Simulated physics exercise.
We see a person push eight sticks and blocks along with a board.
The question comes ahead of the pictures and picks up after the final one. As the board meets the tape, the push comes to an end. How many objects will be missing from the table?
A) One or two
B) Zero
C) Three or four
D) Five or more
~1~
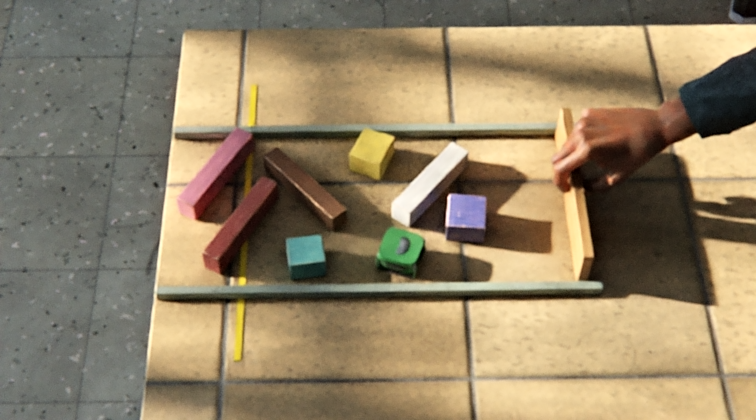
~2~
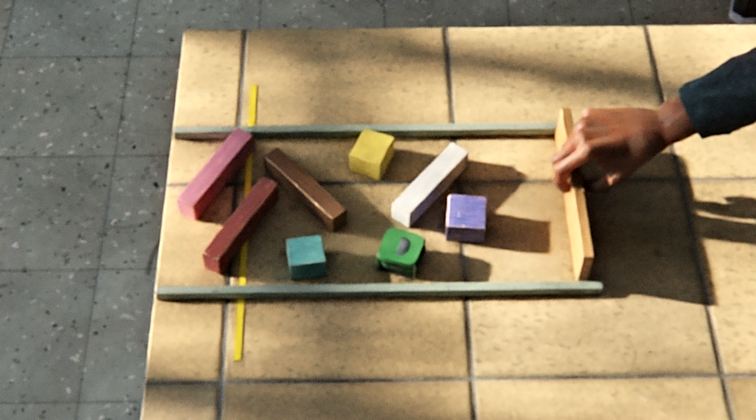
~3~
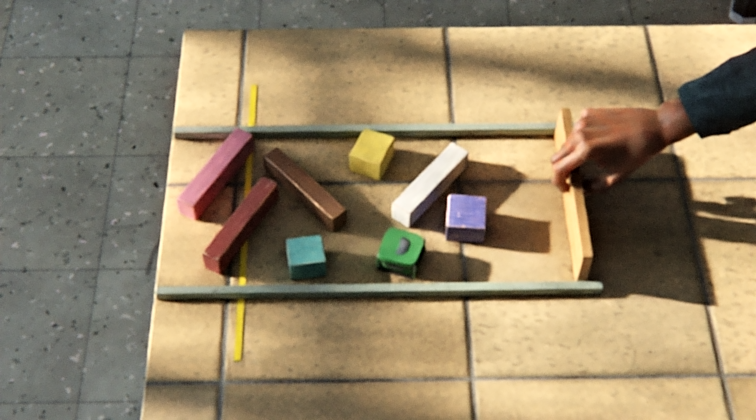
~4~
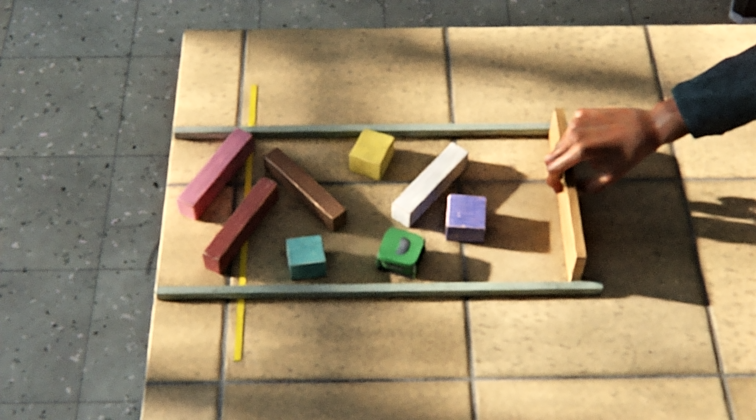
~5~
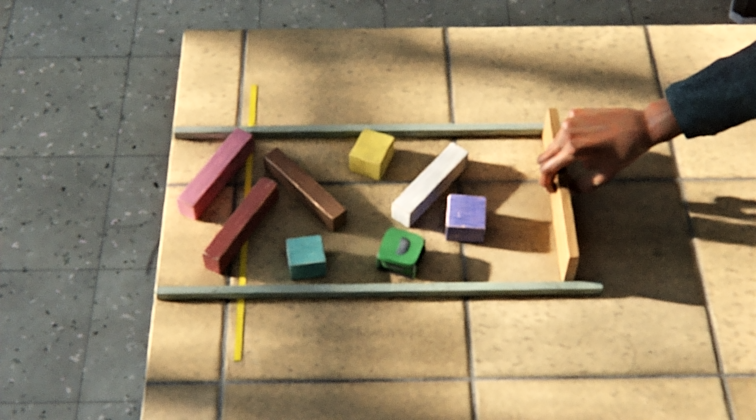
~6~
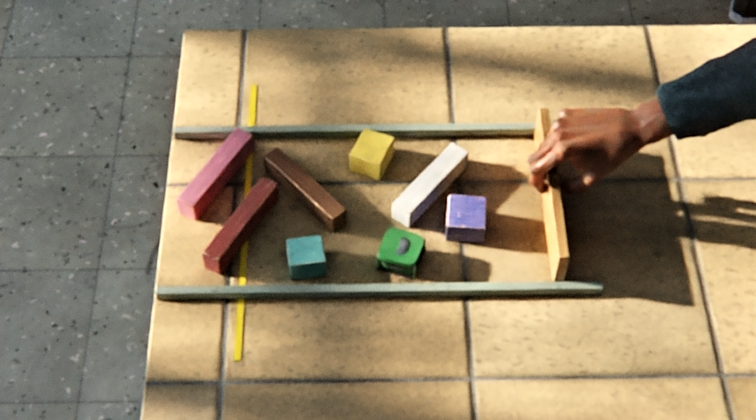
A, one or two.
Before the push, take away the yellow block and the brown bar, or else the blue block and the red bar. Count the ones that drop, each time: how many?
You'd count 0 the first time and 1 the second time.
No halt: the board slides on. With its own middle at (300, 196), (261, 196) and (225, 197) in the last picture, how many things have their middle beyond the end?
That makes 0, 2, 3.
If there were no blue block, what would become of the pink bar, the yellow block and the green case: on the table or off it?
Taking them one by one, the pink bar drops away, the yellow block holds its spot and the green case holds its spot.
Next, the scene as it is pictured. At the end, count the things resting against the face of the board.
That makes 3.
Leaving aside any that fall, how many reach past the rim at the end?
Result: 1.
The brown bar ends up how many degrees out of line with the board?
Close to 5°.
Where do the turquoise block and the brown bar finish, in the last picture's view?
The turquoise block at (186, 257), the brown bar at (169, 195).
Soon after, none off yet; pink bar at rest near (217, 173); red bar at rest near (242, 225); brown bar at rest near (304, 189).
At rest, the number that fall off is one or two; fallen, red bar and pink bar.
